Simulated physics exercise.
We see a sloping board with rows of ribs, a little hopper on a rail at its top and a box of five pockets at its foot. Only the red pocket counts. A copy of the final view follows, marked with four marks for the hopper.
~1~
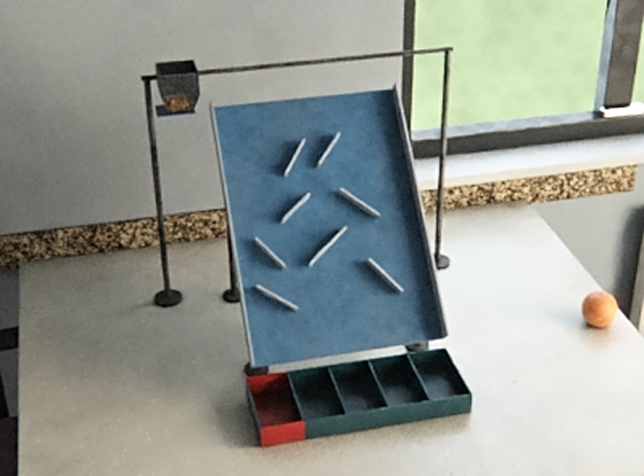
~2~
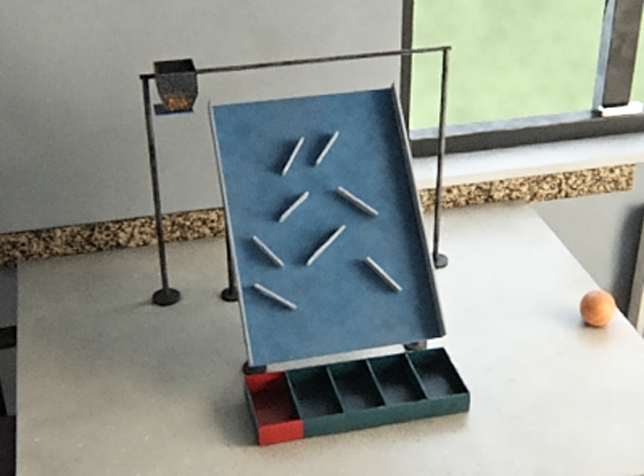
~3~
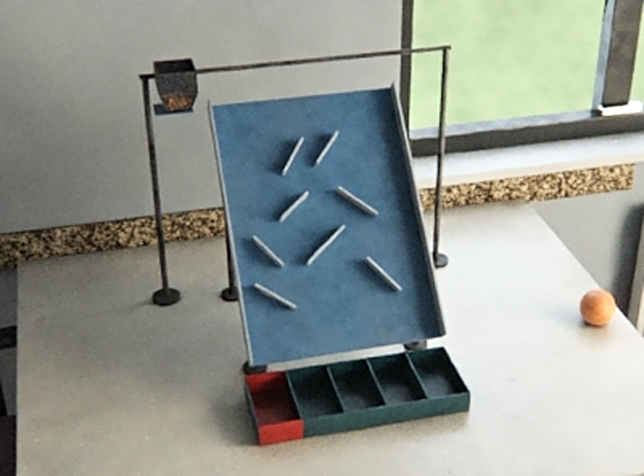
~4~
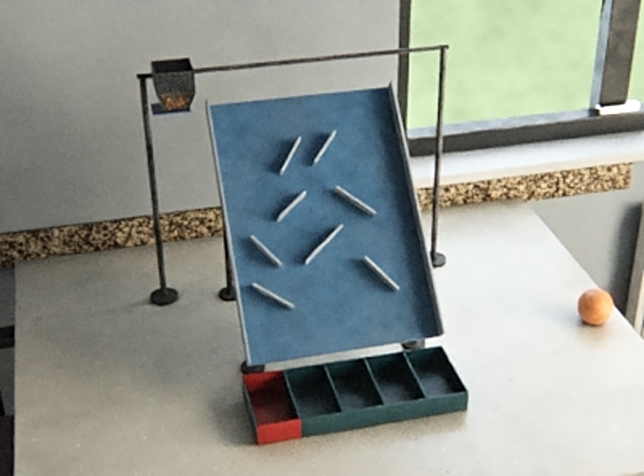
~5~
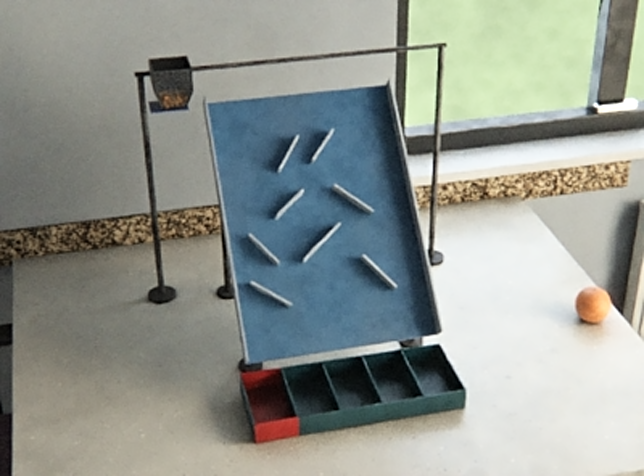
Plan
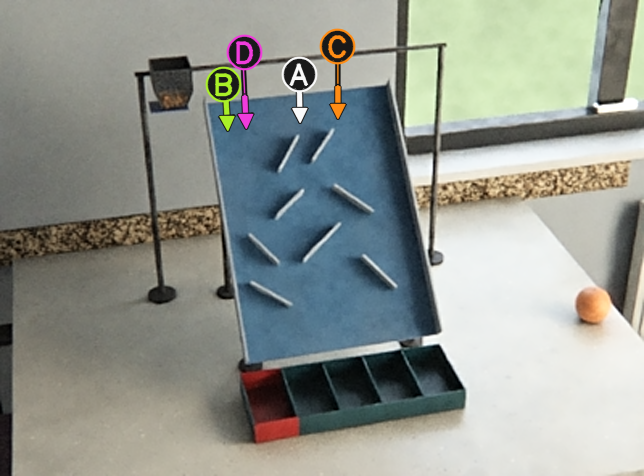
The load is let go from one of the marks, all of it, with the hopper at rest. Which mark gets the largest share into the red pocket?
Best: B.
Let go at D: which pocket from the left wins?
It is the third one.
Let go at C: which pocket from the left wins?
The fifth from the left.
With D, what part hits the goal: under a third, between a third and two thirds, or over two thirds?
Under a third.
On the marked copy, mark A meets the board at (299, 117); mark B meets the board at (227, 125); mark C meets the board at (337, 113); mark D meets the board at (246, 123).
With A, just a few in the red pocket, almost all in other pockets.
With B, roughly a third in the red pocket, roughly half in other pockets, about a tenth outside the box.
With C, not one piece in the red pocket, almost all in other pockets, just a few outside the box.
With D, about a tenth in the red pocket, the larger part in other pockets, just a few outside the box.
